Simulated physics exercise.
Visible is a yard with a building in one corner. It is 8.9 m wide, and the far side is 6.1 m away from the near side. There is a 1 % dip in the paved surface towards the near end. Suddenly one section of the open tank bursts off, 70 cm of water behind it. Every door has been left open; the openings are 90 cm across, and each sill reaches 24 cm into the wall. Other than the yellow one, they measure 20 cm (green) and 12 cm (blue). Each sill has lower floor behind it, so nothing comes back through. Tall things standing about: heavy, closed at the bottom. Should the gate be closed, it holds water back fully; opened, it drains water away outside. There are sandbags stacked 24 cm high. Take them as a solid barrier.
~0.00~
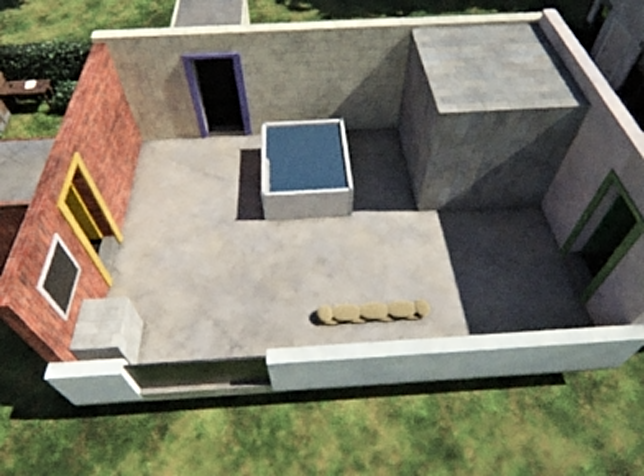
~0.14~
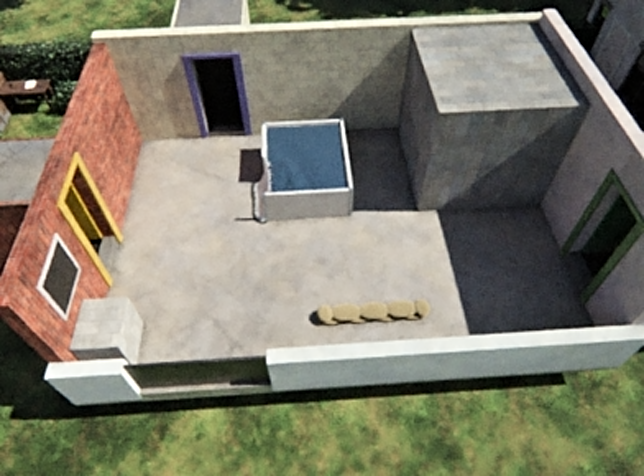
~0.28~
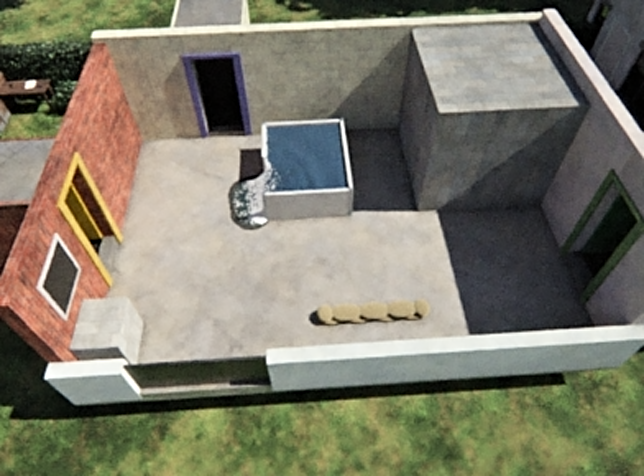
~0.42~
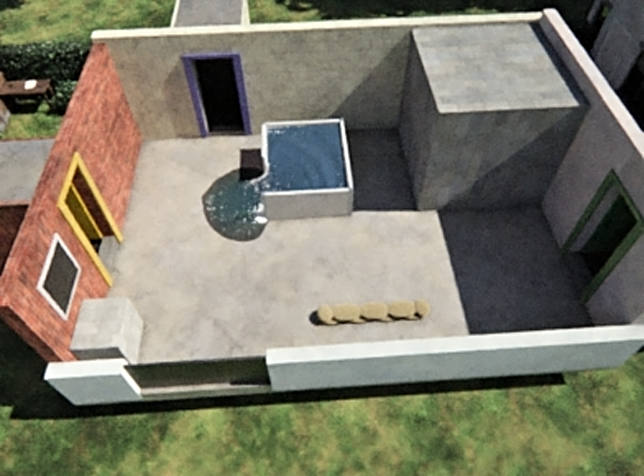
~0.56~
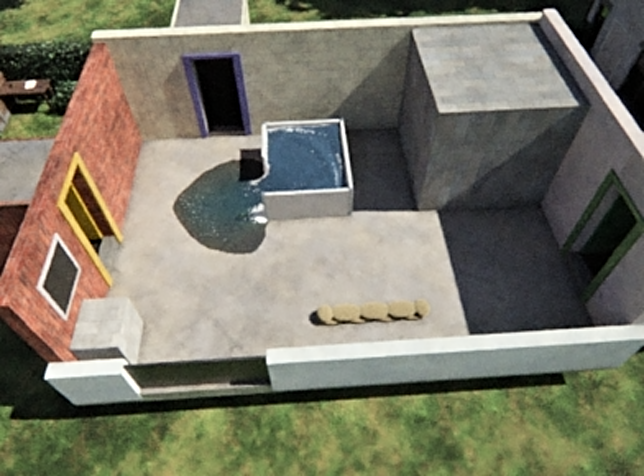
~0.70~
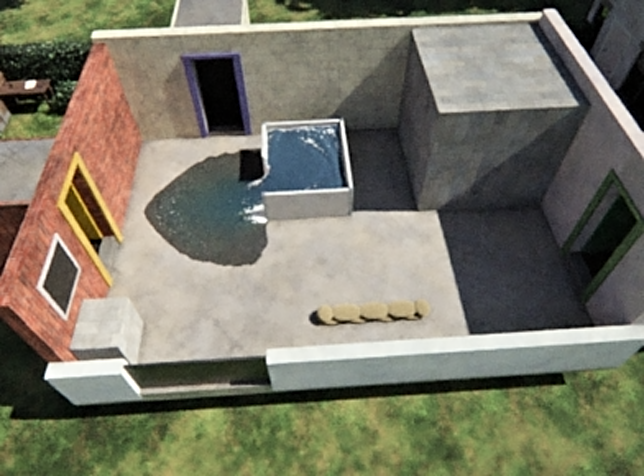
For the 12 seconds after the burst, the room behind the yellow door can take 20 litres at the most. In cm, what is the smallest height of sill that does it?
Roughly 20 cm high.
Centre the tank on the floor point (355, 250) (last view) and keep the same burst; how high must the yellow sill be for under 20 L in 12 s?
A height near 18 cm.
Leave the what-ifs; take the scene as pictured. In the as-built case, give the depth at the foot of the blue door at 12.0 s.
You'd measure close to 4.5 cm there.
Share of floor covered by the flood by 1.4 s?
About 25 per cent.
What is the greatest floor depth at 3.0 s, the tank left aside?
30 cm.
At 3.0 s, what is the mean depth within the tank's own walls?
It averages near 29 cm.
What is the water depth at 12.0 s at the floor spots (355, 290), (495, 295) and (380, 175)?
Depth: About 2, 4, 2 cm.
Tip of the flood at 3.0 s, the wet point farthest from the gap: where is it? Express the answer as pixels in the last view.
Somewhere near the pixel (88, 383).
After 1.4 s water covers 25 % of the floor, deepest (38 cm) near (261, 205); 24 cm at the yellow door, 0 litres in over its 25 cm sill.
After 3.0 s water covers 30 % of the floor, deepest (30 cm) near (113, 316); 19 cm at the yellow door, 3 litres in over its 25 cm sill.
After 12.0 s water covers 95 % of the floor, deepest (12 cm) near (561, 352); 8 cm at the yellow door, 3 litres in over its 25 cm sill.
At the yellow door as built, the water arrived by 1.1 s and peaked near 27 cm at 2.0 s.
Run again over the same 12 s with other heights there, 36 litres in over 17.5 cm, 6 litres over 23.5 cm. The limit of 20 litres is kept from about 20 cm up.
